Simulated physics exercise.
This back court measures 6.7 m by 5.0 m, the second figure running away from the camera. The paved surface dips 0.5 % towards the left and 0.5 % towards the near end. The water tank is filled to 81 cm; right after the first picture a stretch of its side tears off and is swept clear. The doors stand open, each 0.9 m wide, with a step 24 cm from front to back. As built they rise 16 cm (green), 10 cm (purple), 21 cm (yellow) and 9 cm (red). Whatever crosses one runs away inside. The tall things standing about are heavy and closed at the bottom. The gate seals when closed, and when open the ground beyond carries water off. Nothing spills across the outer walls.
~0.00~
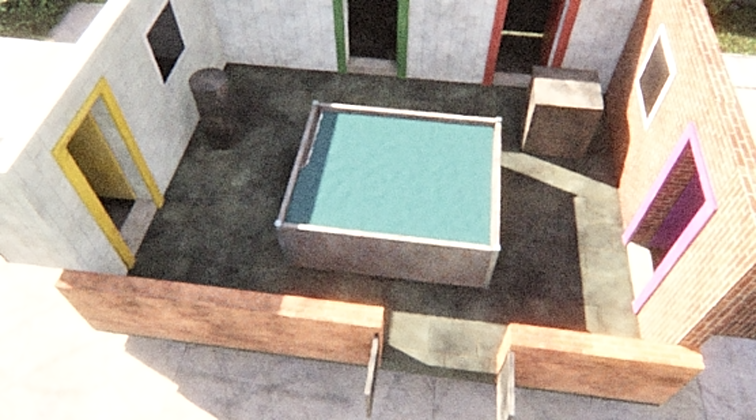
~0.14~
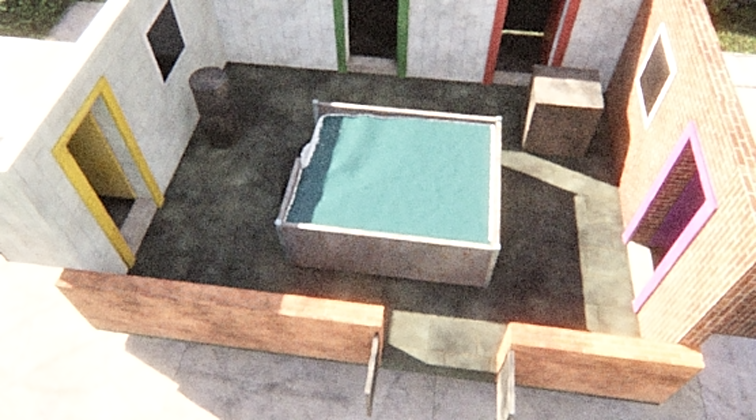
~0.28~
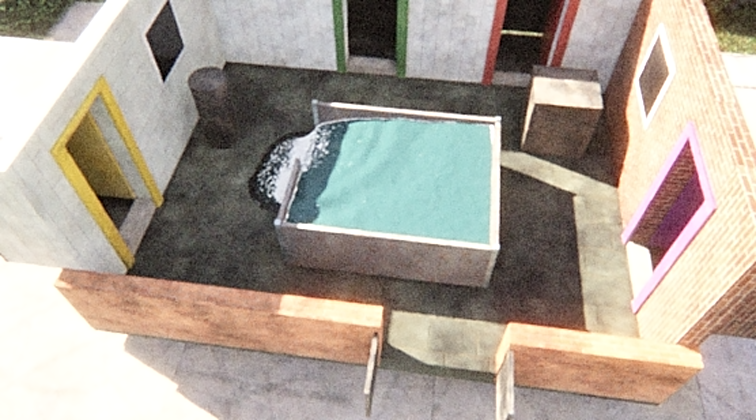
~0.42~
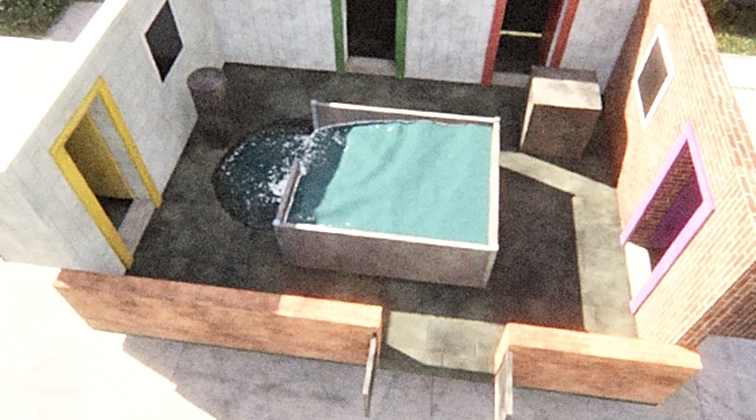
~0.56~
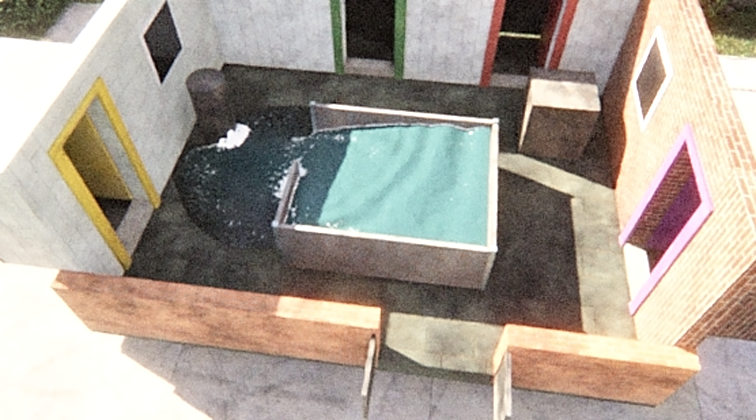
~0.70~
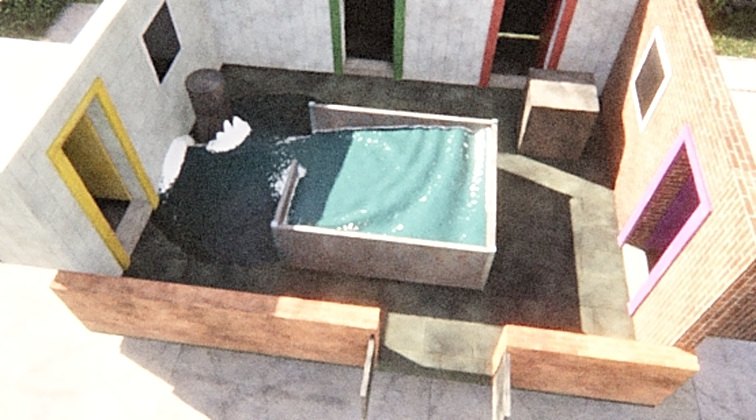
Water bursts through the tank's left side and spreads across the dark floor toward the yellow door.
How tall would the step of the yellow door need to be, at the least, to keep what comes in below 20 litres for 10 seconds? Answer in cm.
At least 20 cm or so.
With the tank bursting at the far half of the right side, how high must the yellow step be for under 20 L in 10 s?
Then roughly 16 cm.
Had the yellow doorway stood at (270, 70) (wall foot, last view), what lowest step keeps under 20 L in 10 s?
Roughly 33 cm.
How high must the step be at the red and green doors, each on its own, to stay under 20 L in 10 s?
About 13.0 cm at red and 8.0 cm at green.
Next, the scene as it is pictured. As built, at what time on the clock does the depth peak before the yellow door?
Around 2.0 s.
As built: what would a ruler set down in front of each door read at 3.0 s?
In cm: Green 9, purple 0, yellow 21, red 0.
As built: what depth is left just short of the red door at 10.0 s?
Roughly 13.5 cm deep.
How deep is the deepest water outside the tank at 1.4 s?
Roughly 55 cm.
After 1.4 s water covers 25 % of the floor, deepest (55 cm) near (242, 144); 24 cm at the yellow door, 0 litres in over its 21 cm step.
After 3.0 s water covers 50 % of the floor, deepest (44 cm) near (108, 307); 21 cm at the yellow door, 13 litres in over its 21 cm step.
After 10.0 s water covers 100 % of the floor, deepest (23 cm) near (605, 138); 12 cm at the yellow door, 16 litres in over its 21 cm step.
At the yellow door as built, the water arrived by 0.9 s and peaked near 25 cm at 2.0 s.
With a step of 16.5 cm, 46 litres would have come in within the 10 s; with 22.5 cm, 11 litres. So under 20 litres takes about 20 cm.
